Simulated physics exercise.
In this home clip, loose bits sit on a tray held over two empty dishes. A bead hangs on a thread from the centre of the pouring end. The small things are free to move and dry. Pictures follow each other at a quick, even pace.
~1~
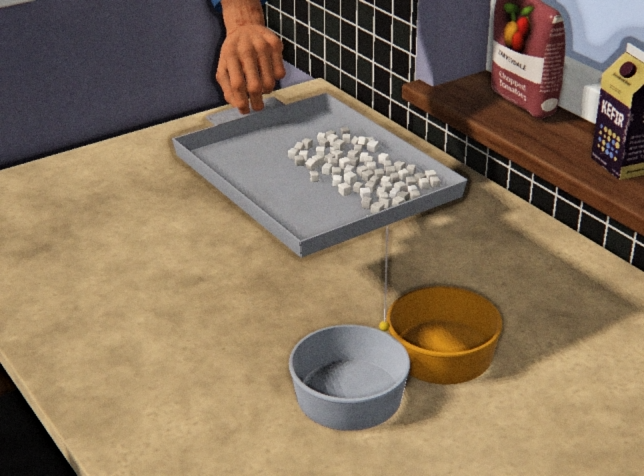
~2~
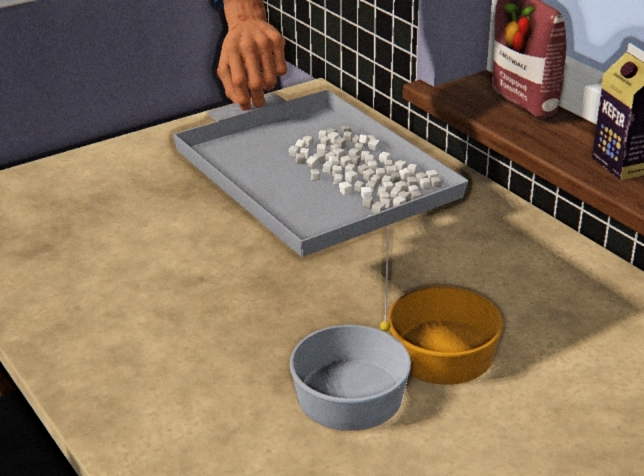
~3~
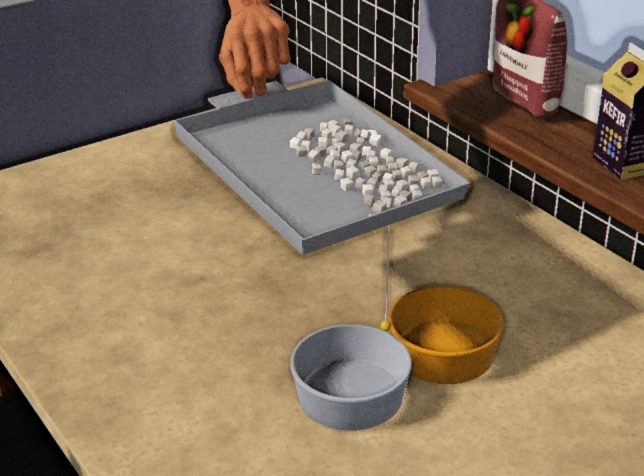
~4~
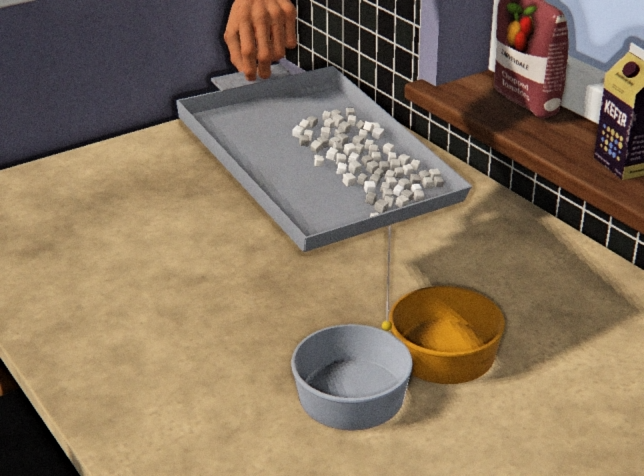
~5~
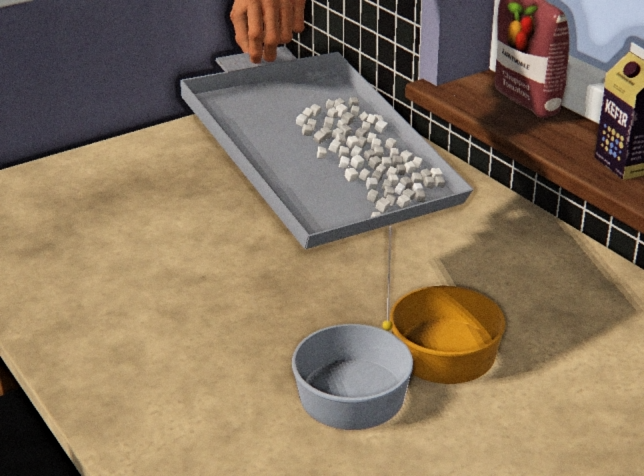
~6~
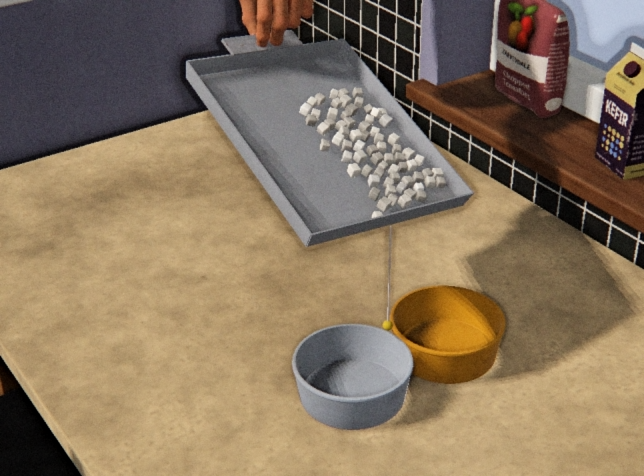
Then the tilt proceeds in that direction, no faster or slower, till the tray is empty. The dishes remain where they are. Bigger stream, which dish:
Most of the load heads over to the right dish, I'd guess.
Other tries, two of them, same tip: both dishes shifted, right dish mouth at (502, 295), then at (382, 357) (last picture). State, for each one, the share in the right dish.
First position: Some 30 %; second position: Some 10 %.
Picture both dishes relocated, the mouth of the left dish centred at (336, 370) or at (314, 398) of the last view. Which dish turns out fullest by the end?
The dish to the right at the first, the dish to the right at the second.
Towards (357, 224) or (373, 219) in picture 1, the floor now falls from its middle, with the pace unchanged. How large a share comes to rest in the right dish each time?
It comes to about 0 per cent the first time and about 10 per cent the second.
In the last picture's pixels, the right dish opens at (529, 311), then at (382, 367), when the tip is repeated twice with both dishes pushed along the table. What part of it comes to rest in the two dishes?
Estimates in order: 80 percent, 0 percent.
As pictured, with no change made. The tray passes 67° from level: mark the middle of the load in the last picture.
The middle of the load sits near (425, 173).
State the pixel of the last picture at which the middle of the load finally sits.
About (473, 356).
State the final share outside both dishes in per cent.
Close to 40 in a hundred.
Soon after the last picture, tray tipped steeply; all on the tray.
A little later, tray tipped past a quarter turn; nearly all on the tray; a stray few in the right dish; a stray few outside both; a small part in the air.
Later still, tray tipped past a quarter turn; about two thirds in the right dish; about a third outside both.
At rest, tray tipped past a quarter turn; none in the left dish; about two thirds in the right dish; about a third outside both.
